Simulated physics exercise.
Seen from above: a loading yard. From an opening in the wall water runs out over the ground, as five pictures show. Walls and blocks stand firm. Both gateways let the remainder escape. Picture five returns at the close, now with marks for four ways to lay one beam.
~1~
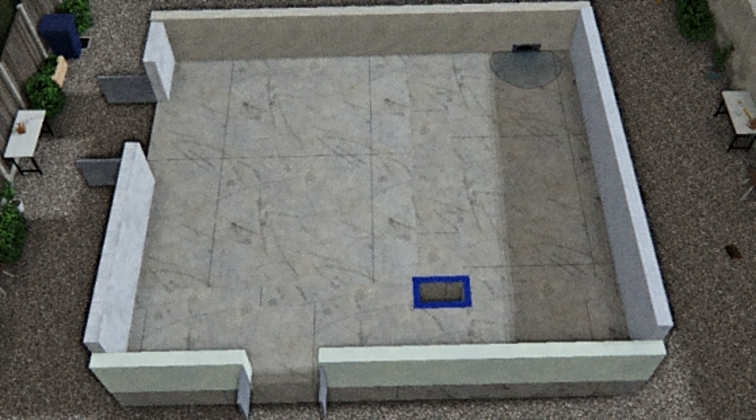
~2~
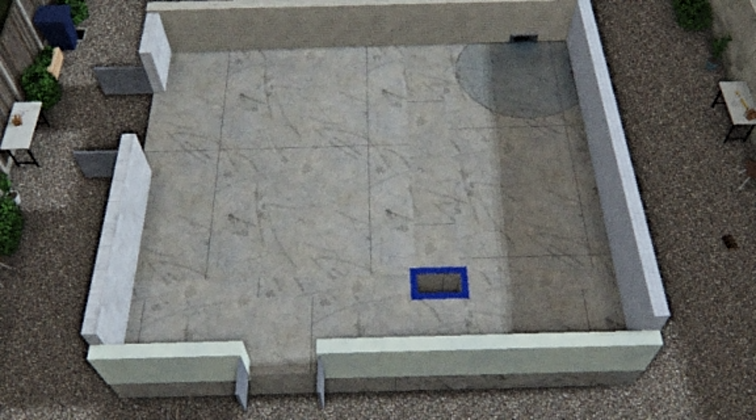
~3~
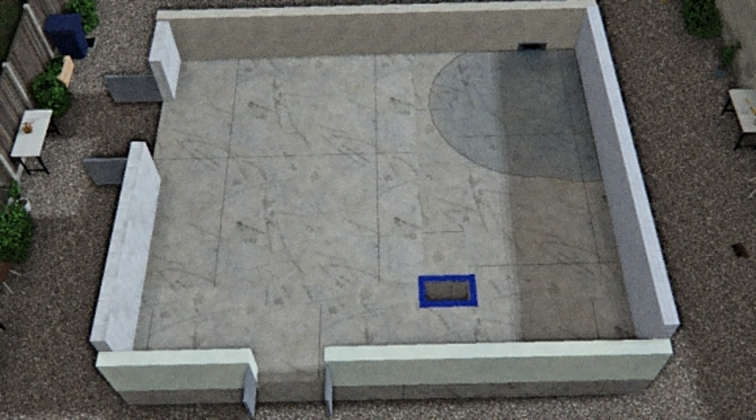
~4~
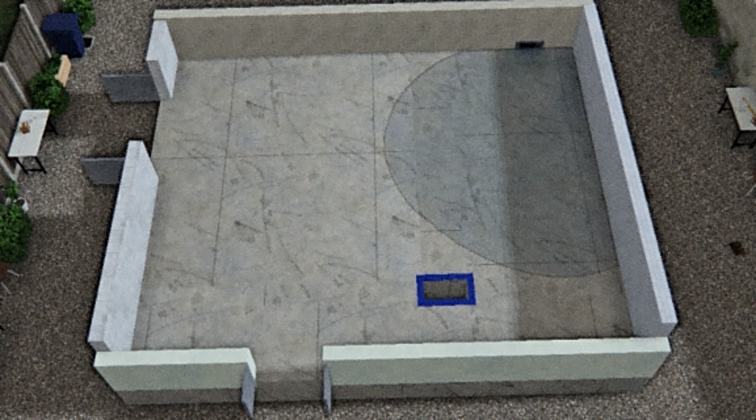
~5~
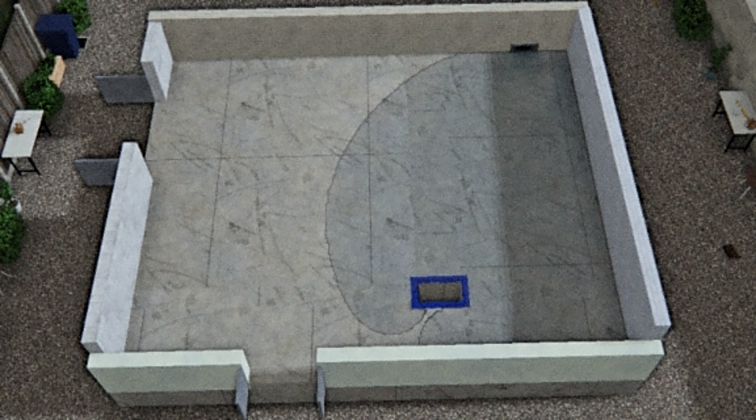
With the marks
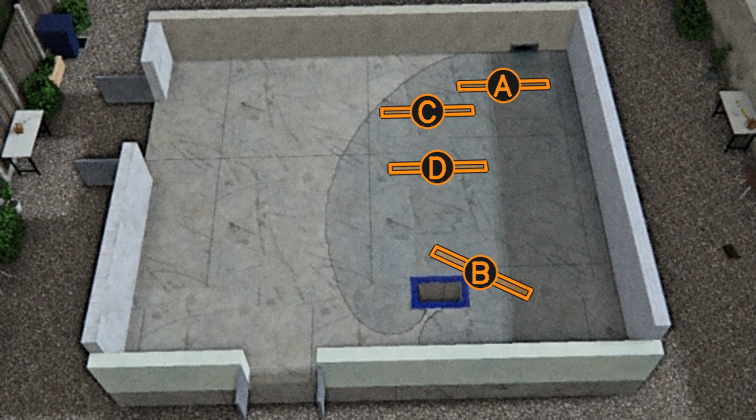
A walled yard darkens as water spreads from the upper right corner around a blue-edged drain.
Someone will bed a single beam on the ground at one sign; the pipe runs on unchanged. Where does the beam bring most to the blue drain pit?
Choose C.
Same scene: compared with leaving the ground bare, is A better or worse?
Place A is worse.
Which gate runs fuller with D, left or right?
The right one.
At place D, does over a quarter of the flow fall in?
No.
In orange, A from (458, 86) to (547, 83); B from (434, 250) to (529, 294); C from (381, 112) to (472, 110); D from (390, 168) to (485, 166).
Choosing A, about 15 % of the stream goes into the blue drain pit, about 78 % out by the gates.
Choosing B, about 14 % of the stream goes into the blue drain pit, about 79 % out by the gates.
Choosing C, about 23 % of the stream goes into the blue drain pit, about 70 % out by the gates.
Choosing D, about 16 % of the stream goes into the blue drain pit, about 76 % out by the gates.
